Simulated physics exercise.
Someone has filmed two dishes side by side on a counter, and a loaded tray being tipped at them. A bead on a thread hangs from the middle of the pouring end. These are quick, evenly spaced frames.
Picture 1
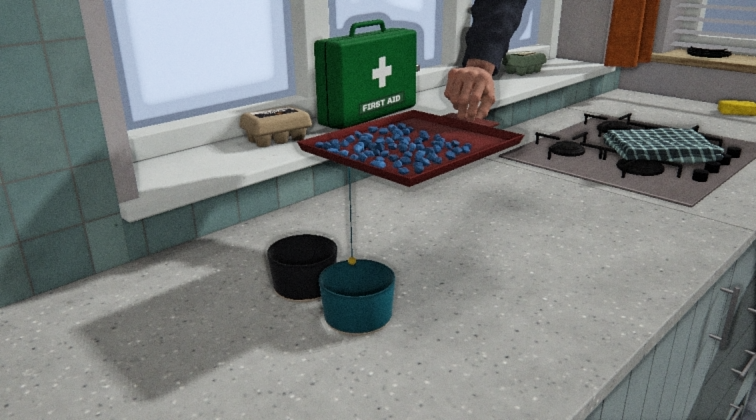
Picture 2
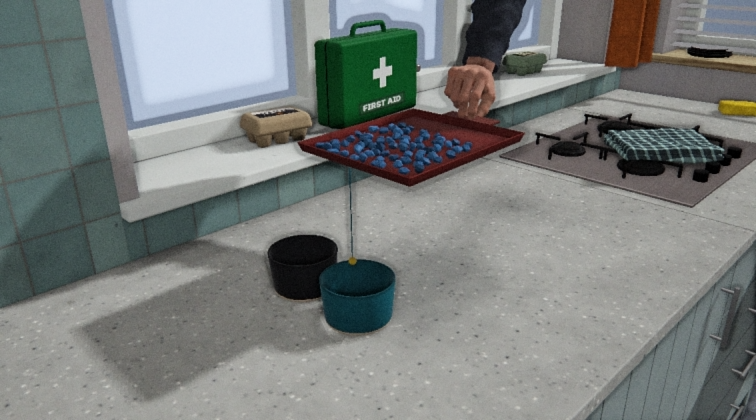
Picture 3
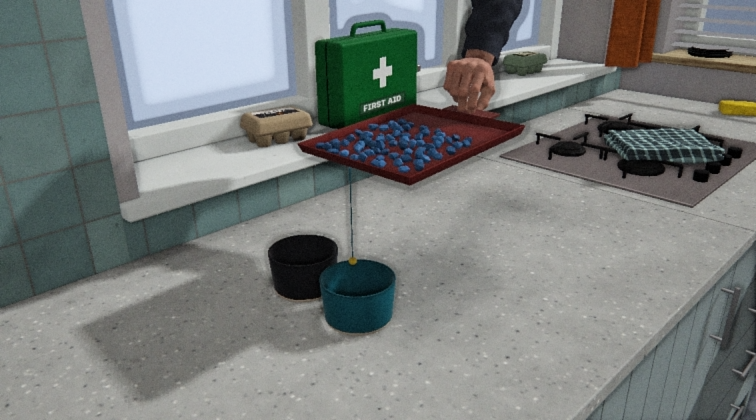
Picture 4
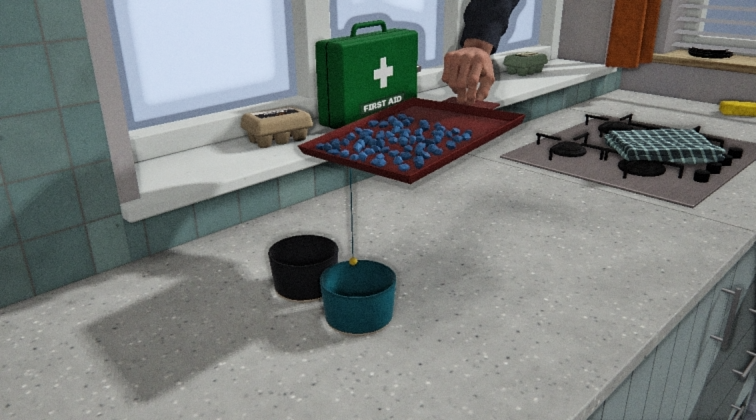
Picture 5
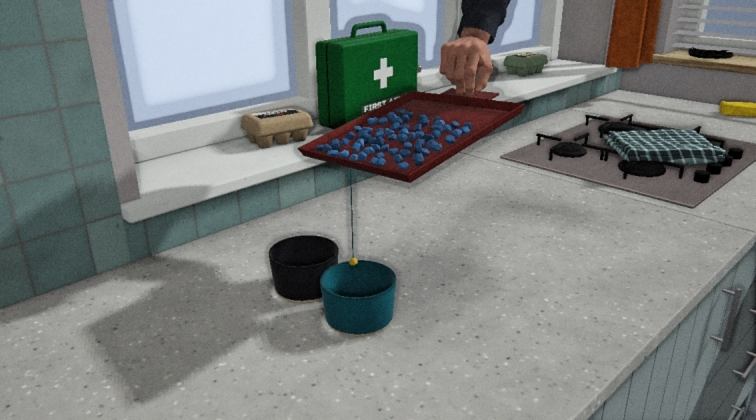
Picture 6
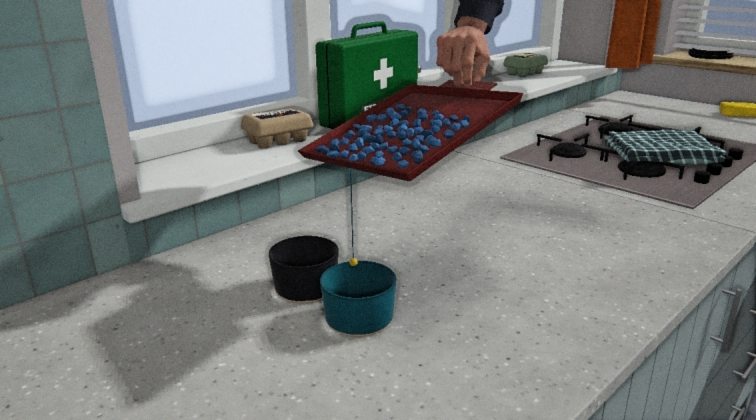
Red tray of small blue stones tilting slightly toward its left corner above black and teal dishes, a hand at its far end.
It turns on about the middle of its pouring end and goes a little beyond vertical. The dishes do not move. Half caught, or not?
They take the larger part between them.
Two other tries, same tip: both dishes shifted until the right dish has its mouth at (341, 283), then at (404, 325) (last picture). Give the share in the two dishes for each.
First some 90, then 20 per cent.
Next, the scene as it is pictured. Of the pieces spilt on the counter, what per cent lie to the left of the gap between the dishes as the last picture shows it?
Near 100 %.
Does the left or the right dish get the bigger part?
It is the dish on the left.
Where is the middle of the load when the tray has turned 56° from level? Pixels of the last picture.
Roughly at (345, 142).
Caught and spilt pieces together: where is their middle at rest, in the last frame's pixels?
Around (302, 287).
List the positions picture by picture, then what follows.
The first picture shows corners of the pouring end at (302, 141) and (409, 176), level; middle of the load at (392, 146), aquarium stones; left dish at (276, 277); right dish at (330, 308); bead on its thread at (352, 261).
The second picture shows corners of the pouring end at (302, 142) and (410, 176), level; middle of the load at (393, 146).
The third picture shows corners of the pouring end at (302, 143) and (410, 175), tipped barely, lowest at the left corner; middle of the load at (393, 144).
The fourth picture shows corners of the pouring end at (302, 145) and (409, 174), tipped a little, lowest at the left corner; middle of the load at (393, 141).
The fifth picture shows corners of the pouring end at (302, 147) and (409, 173), tipped a little, lowest at the left corner; middle of the load at (392, 138).
The sixth picture shows corners of the pouring end at (302, 149) and (408, 172), tipped a little, lowest at the left corner; middle of the load at (391, 135); left dish at (277, 278); right dish at (331, 309).
Soon, tray tipped steeply; nearly all on the tray; a stray few in the air.
A while on, tray tipped right over; most on the tray; a small part in the left dish; a stray few outside both; about a quarter in the air.
Towards the end, tray tipped past a quarter turn; a small part in the right dish; about two thirds in the left dish; about a quarter outside both.
Finally, tray tipped past a quarter turn; a small part in the right dish; about two thirds in the left dish; about a quarter outside both.
